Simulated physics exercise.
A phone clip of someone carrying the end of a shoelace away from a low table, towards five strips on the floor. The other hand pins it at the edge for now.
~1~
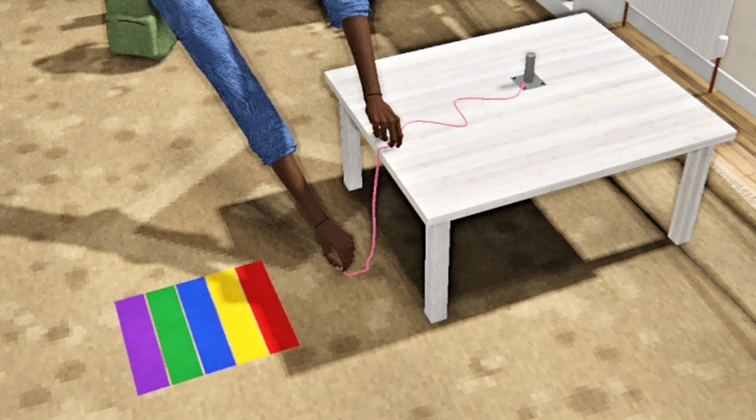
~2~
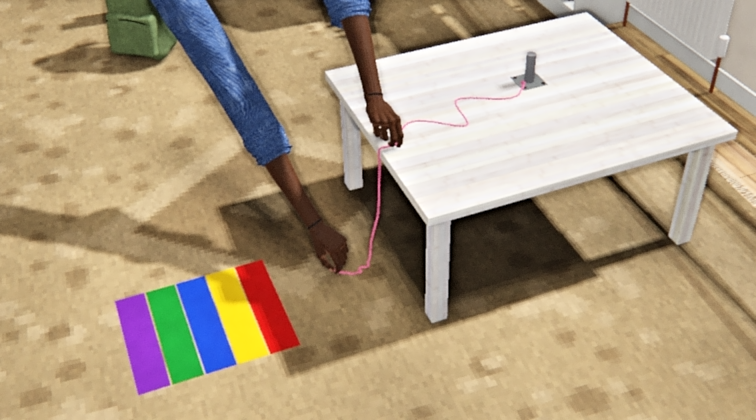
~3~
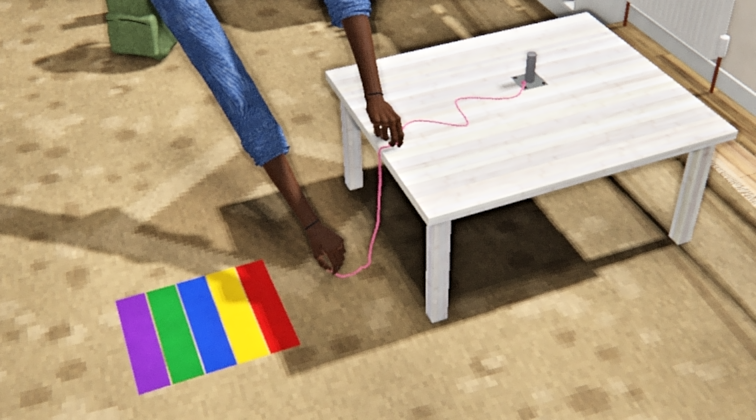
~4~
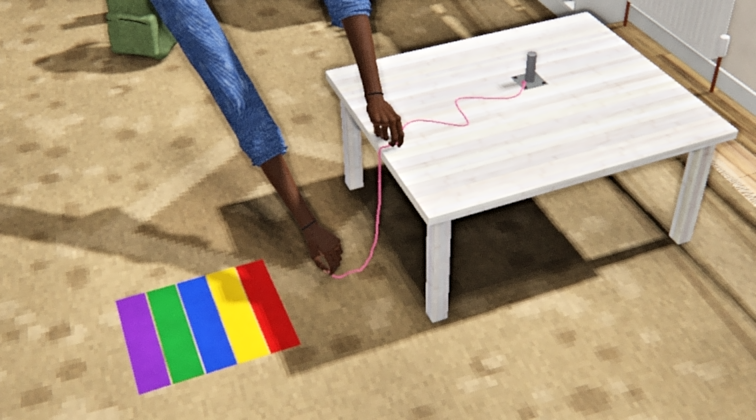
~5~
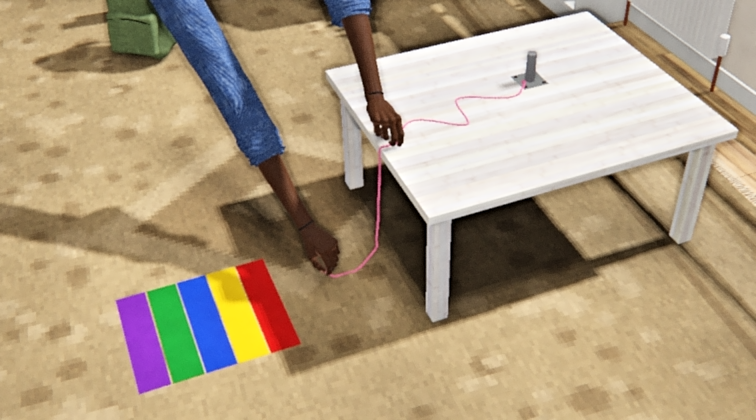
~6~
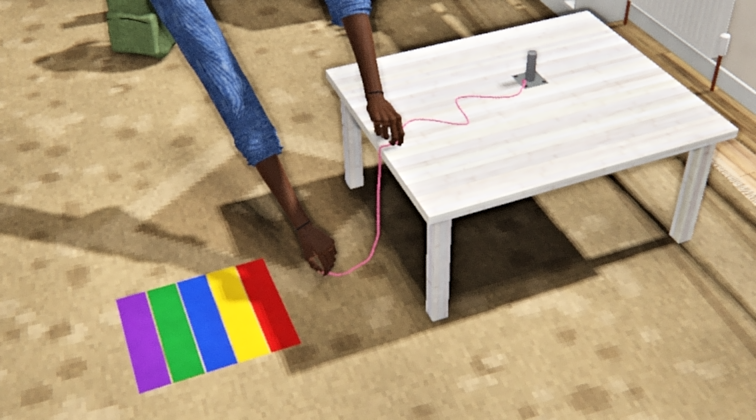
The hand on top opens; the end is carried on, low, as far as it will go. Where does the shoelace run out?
It gets as far as the green strip.
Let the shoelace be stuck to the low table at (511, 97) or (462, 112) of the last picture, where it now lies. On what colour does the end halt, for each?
It would be green; blue.
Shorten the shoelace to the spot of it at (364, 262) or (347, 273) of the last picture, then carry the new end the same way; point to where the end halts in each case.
The places are (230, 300) and (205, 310).
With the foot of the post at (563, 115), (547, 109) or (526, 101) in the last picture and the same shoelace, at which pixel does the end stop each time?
The places are (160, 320), (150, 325) and (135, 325).
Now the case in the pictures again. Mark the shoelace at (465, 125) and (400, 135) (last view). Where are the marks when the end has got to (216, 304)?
The first at (413, 126), the second at (366, 177).
Soon after, end near (216, 304); over blue.
After that, end near (185, 313); over green.
At the stop, end near (168, 318); over green. The green one.
